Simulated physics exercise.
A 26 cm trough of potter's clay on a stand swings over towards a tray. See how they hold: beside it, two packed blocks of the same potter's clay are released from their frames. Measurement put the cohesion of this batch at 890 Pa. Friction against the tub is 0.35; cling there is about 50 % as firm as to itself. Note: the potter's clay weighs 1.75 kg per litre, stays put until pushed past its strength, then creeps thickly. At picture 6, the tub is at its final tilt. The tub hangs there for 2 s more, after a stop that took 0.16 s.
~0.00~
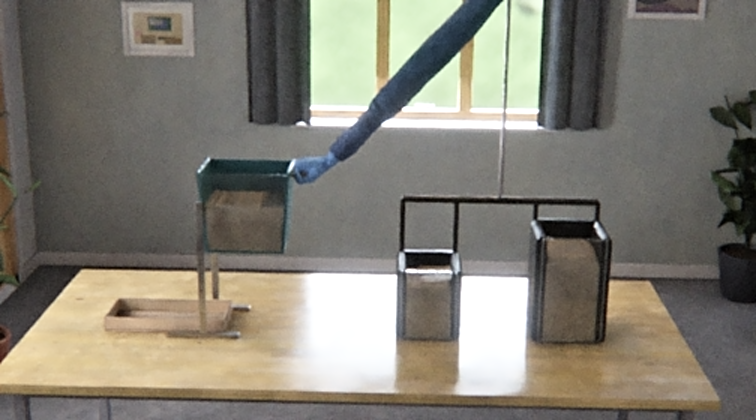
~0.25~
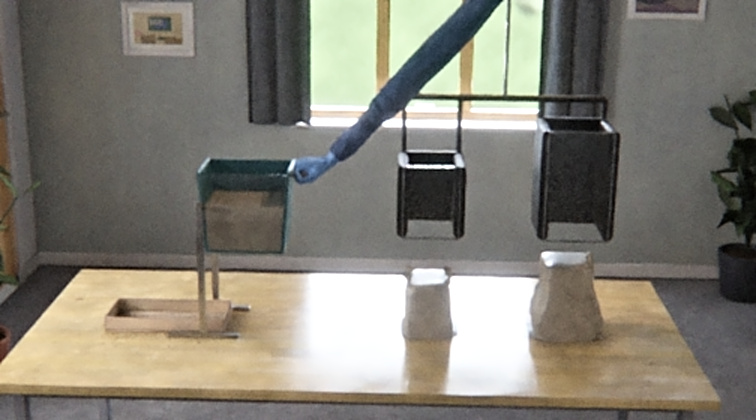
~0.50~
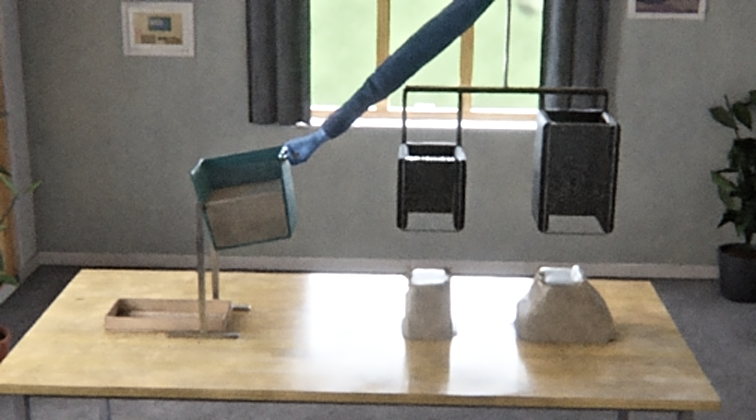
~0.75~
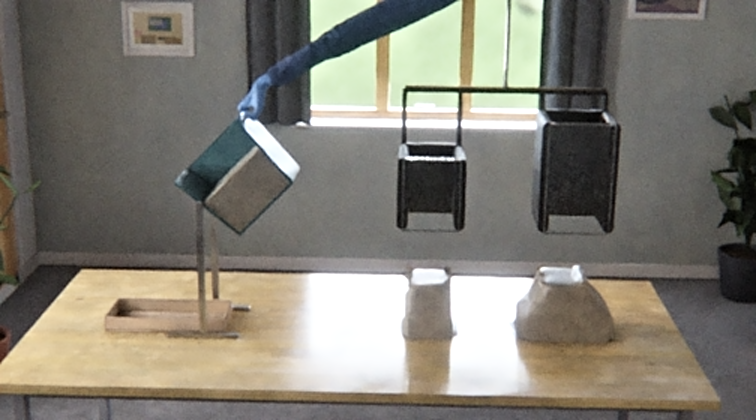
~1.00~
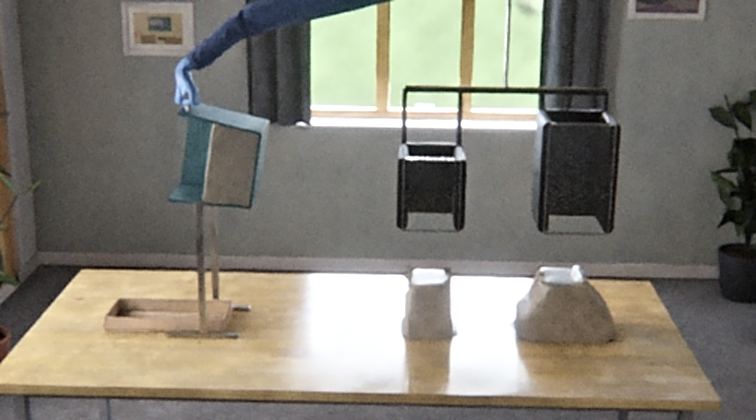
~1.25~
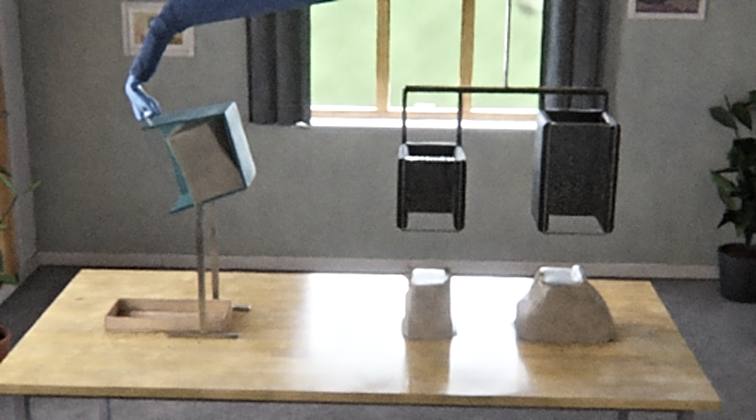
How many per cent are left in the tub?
About 40 %.
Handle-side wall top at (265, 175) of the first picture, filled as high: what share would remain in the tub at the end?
Around 45 percent would still be in the tub at the end.
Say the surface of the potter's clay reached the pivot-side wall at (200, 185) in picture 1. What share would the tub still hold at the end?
I'd guess around 30 in a hundred.
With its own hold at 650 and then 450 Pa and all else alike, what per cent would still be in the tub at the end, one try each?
In turn about 35 %, 35 %.
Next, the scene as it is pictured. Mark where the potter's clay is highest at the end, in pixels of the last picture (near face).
Highest point: Approx. (211, 169).
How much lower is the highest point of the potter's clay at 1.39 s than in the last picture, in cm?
Around 9 cm below its level in the last picture.
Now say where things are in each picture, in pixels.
The first frame shows handle-side rim at (286, 175), tilt 0 degrees; highest point of the potter's clay at (233, 206); test blocks 20 cm, 31 cm high (left to right).
The second frame shows handle-side rim at (286, 175), tilt 0 degrees; highest point of the potter's clay at (233, 206); test blocks 19 cm, 26 cm high (left to right).
The third frame shows handle-side rim at (278, 159), tilt 11 degrees; highest point of the potter's clay at (277, 193); test blocks 19 cm, 21 cm high (left to right).
The fourth frame shows handle-side rim at (235, 122), tilt 46 degrees; highest point of the potter's clay at (258, 151); test blocks 19 cm, 21 cm high (left to right).
The fifth frame shows handle-side rim at (178, 115), tilt 81 degrees; highest point of the potter's clay at (217, 126); test blocks 19 cm, 21 cm high (left to right).
The sixth frame shows handle-side rim at (143, 130), tilt 105 degrees; highest point of the potter's clay at (208, 125); test blocks 19 cm, 21 cm high (left to right).
By 1.39 s, the tub is at 105 degrees and holds 93 %.
By 1.56 s, the tub is at 105 degrees and holds 42 %.
By 1.73 s, the tub is at 105 degrees and holds 40 %.
By 1.90 s, the tub is at 105 degrees and holds 40 %.
By 3.25 s, at the end, the tub is at 105 degrees and holds 40 %.
